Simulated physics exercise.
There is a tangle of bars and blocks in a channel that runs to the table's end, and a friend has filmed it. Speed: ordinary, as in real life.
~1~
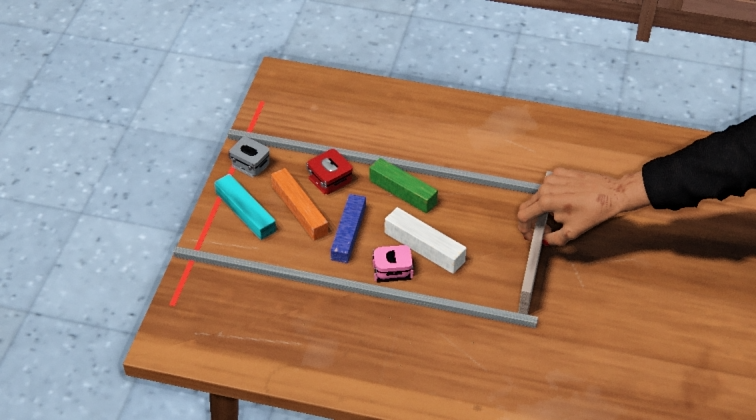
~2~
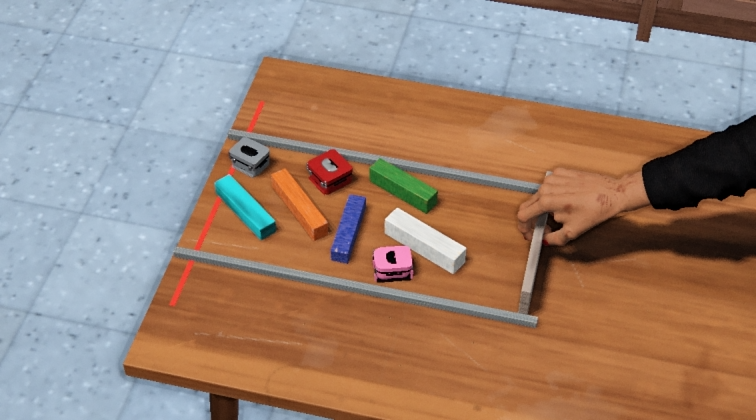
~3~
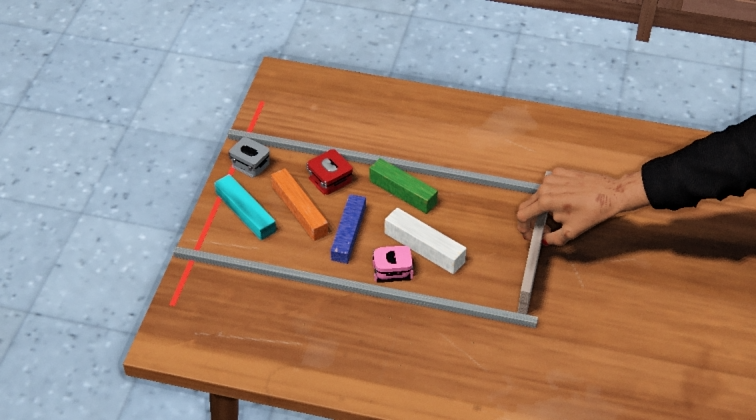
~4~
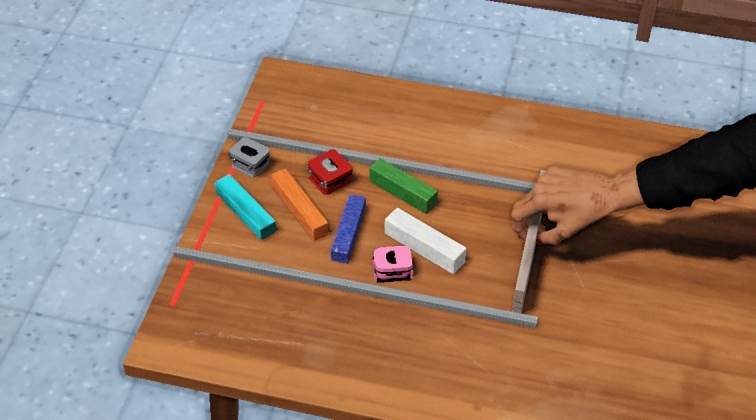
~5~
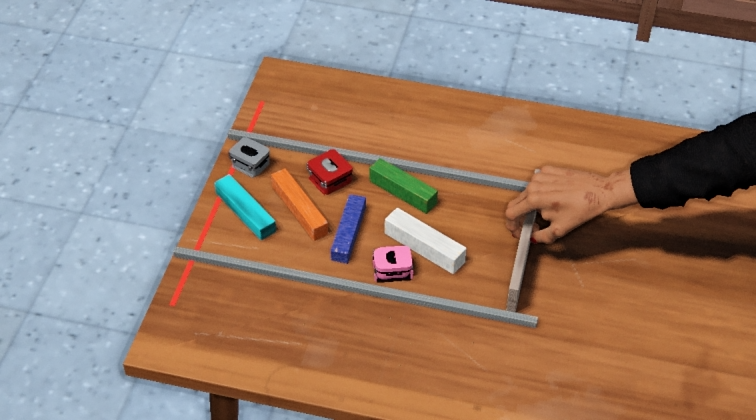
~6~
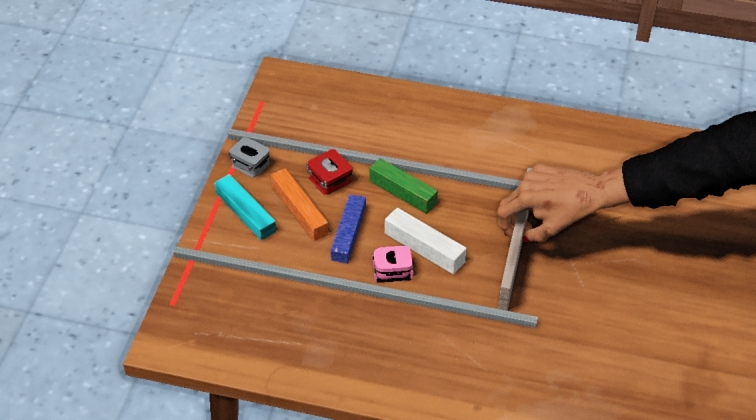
On a wooden table above a pale blue tiled floor, seen from above at an angle, two thin grey rails form a channel crossed by red marks at its left. Between them lie grey, red and pink cases among turquoise, orange, blue, green and white bars. A dark-sleeved person's hand holds a board at the right, then slides it slightly left, while the objects and camera stay still.
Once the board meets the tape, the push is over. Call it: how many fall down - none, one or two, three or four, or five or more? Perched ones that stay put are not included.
Call: Five or more fall down.
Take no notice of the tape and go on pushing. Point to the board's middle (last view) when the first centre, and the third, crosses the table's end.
I'd say close to (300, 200), and after that close to (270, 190).
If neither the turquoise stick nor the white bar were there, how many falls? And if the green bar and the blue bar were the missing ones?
That gives 5 for the first pair taken away and 3 for the second.
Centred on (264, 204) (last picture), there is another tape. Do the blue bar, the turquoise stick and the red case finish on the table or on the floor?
Well, the blue bar stays where it is, the turquoise stick comes off, and the red case? It comes off.
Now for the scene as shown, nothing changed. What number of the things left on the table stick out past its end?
Things overhanging at the end: 1.
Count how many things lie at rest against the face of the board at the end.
Tally at the end: 1.
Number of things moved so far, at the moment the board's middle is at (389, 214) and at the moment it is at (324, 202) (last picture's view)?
Answer - first 5, then 8.
A little later, none off yet; grey case at rest near (250, 158); turquoise stick at rest near (245, 207); orange bar at rest near (298, 204).
When it is over, the number that fall off is five or more; down, white bar, green bar, blue bar, red case, orange bar, turquoise stick and grey case.
